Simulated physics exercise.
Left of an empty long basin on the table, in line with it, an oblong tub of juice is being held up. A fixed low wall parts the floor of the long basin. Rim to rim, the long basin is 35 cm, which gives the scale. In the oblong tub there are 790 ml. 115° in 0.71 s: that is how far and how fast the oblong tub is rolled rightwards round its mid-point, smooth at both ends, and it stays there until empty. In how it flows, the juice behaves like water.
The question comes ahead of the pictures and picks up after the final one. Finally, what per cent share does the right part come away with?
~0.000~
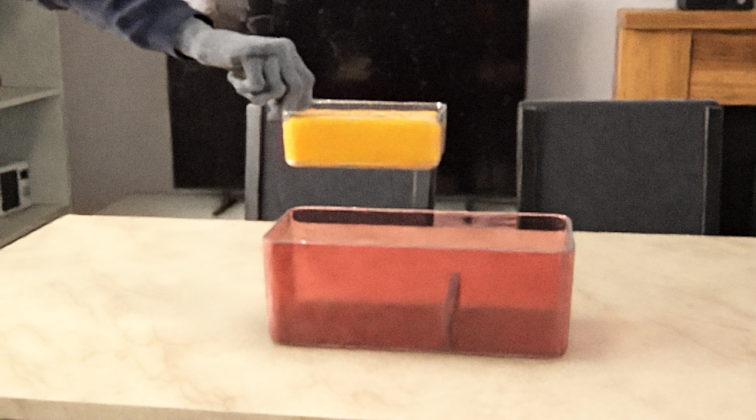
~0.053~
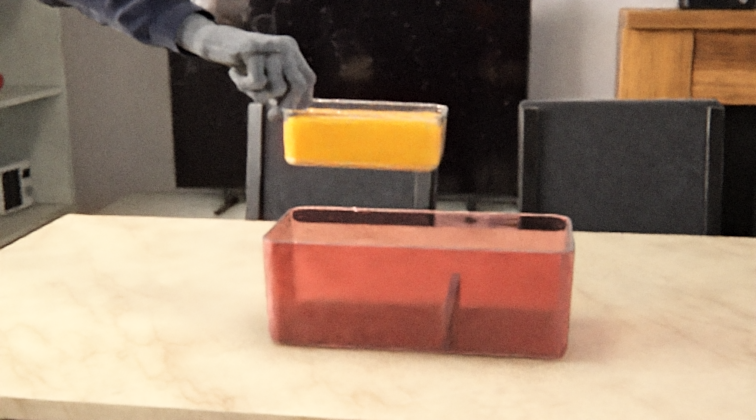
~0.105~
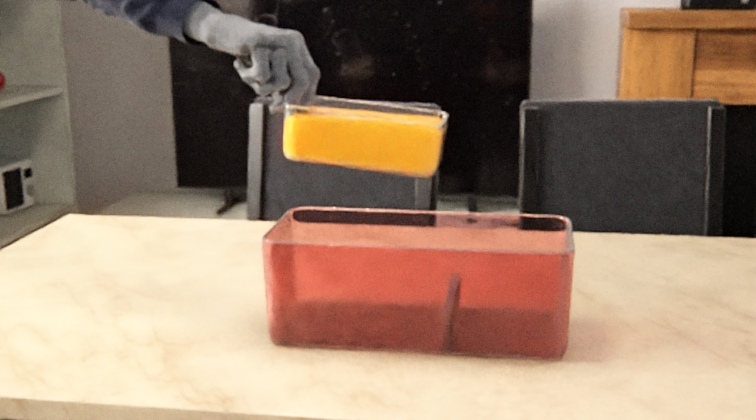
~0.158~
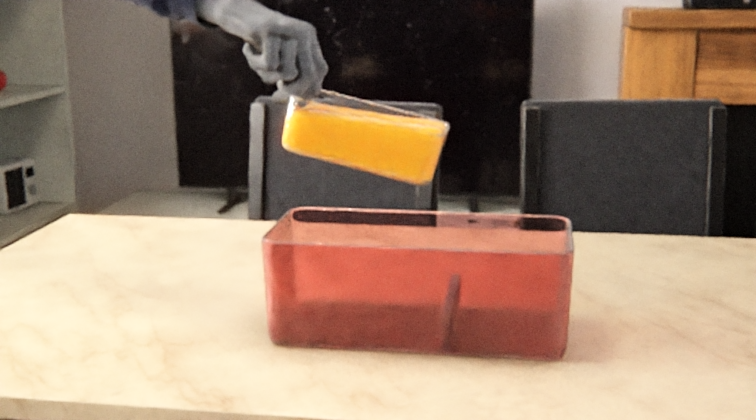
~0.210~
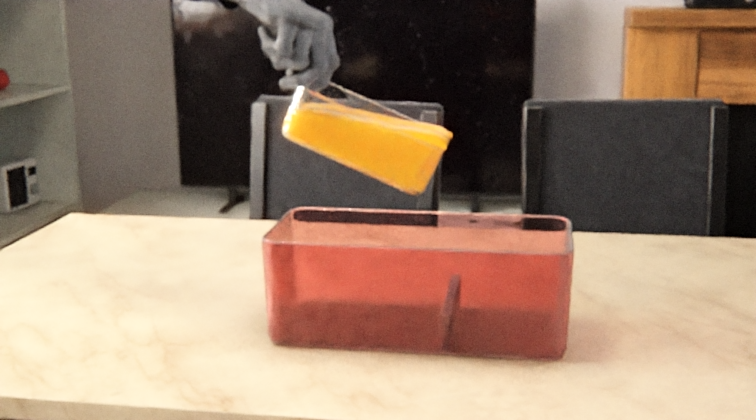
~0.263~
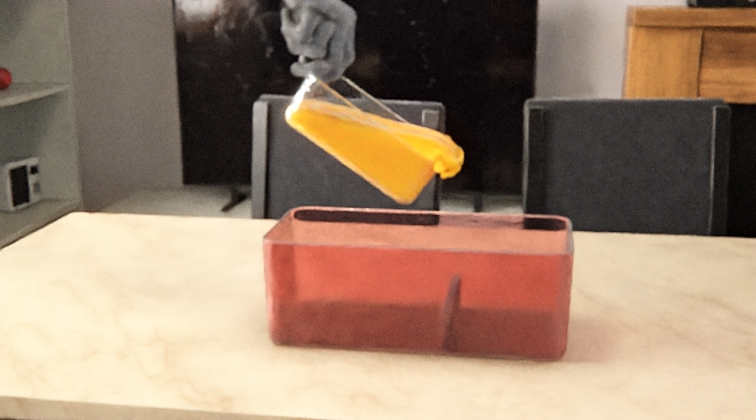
Roughly 68 per cent.
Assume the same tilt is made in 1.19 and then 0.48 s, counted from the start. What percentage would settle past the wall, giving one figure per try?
The first try gives around 75 percent, the second around 55 percent.
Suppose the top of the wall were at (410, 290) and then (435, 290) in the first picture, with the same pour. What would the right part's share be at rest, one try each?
First try about 85 %, second try about 80 %.
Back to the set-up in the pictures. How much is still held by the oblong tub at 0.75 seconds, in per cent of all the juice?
0 per cent or thereabouts.
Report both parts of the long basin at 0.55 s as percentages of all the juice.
Around 12 on the left and around 72 on the right.
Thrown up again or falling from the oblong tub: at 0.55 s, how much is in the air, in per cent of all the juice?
Close to 12 in a hundred.
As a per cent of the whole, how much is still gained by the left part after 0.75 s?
It comes to near 10 per cent.
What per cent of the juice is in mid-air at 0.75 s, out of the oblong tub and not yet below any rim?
Some 10 % is up in the air.
Then, 0.55 s in, the tilt is 101° and 6 per cent is still to pour, 11 is left of the wall and 72 right of it.
Then, 0.75 s in, the tilt is 115° and 0 per cent is still to pour, 20 is left of the wall and 70 right of it.
Then, 0.97 s in, the tilt is 115° and 0 per cent is still to pour, 25 is left of the wall and 73 right of it.
Then, 1.21 s in, the tilt is 115° and 0 per cent is still to pour, 30 is left of the wall and 68 right of it.
Finally, 30 per cent lies left of the wall, 68 right of it and 2 outside.
